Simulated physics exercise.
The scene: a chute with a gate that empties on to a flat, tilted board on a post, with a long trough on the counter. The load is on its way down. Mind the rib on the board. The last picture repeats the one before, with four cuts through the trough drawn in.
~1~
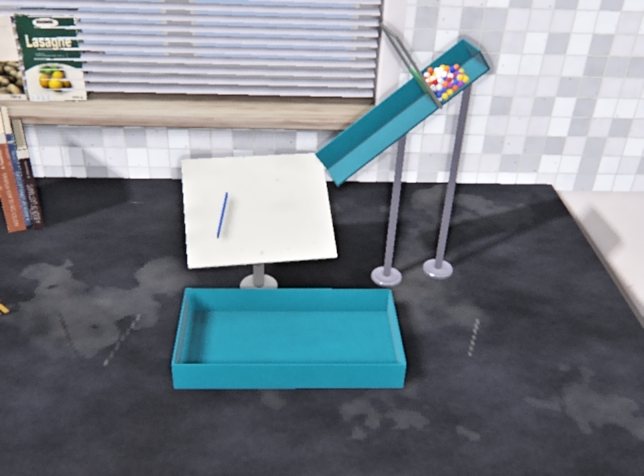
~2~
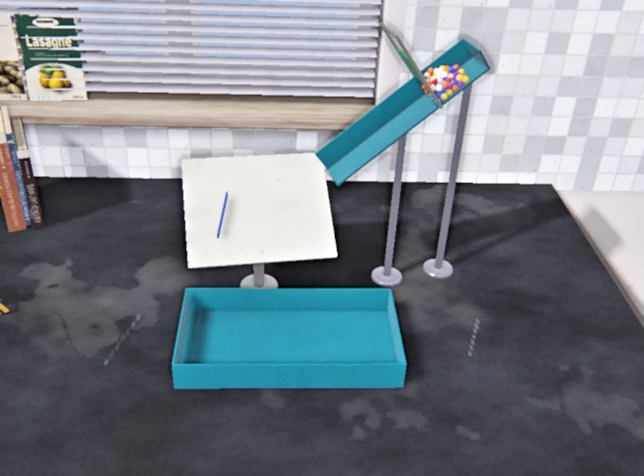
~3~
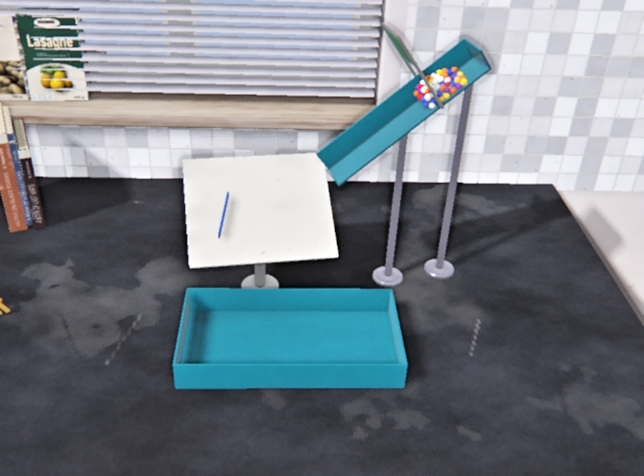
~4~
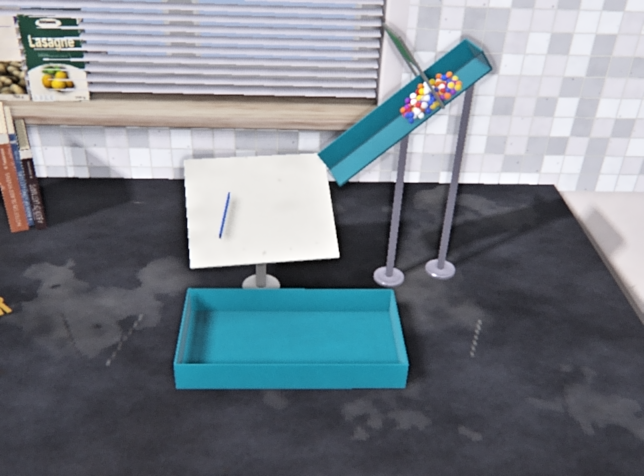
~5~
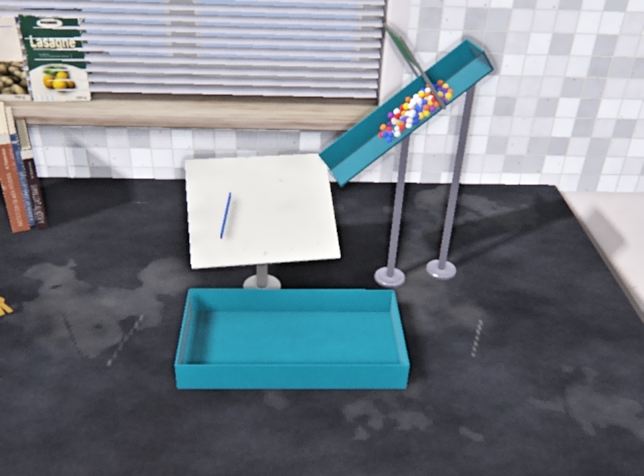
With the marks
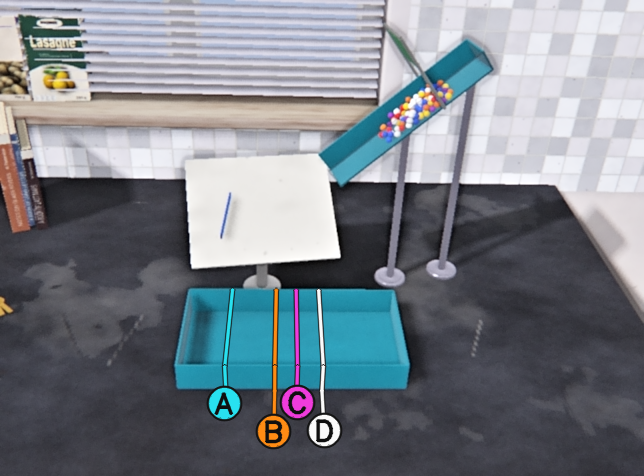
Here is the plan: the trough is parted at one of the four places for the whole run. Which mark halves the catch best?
Line A.
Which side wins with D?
More lands on the left.
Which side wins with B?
Left.
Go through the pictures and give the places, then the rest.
In the first picture, load behind the gate (440, 80), round plastic beads; lip of the chute (332, 178), sloping fairly steeply.
In the second picture, middle of the board (258, 207), tilted fairly steeply; middle of its low edge (264, 262); of its high edge (253, 156).
In the third picture, front corners of the trough (174, 365) and (407, 364), empty; front of the load (426, 105).
In the fourth picture, middle of the load (430, 96); its front (411, 121), roughly a quarter of the way to the lip; rib from (229, 192) to (220, 234).
In the fifth picture, middle of the load (417, 108); its front (382, 135), roughly half of the way to the lip.
On the marked copy, line A crosses the front rim at (224, 365); line B crosses the front rim at (274, 365); line C crosses the front rim at (297, 365); line D crosses the front rim at (323, 365).
If A is chosen, of what is caught, roughly two thirds on the left of the divider, roughly a third on the right.
If B is chosen, of what is caught, almost all on the left of the divider, about a tenth on the right.
If C is chosen, of what is caught, almost all on the left of the divider, just a few on the right.
If D is chosen, of what is caught, every piece on the left of the divider, not one piece on the right.
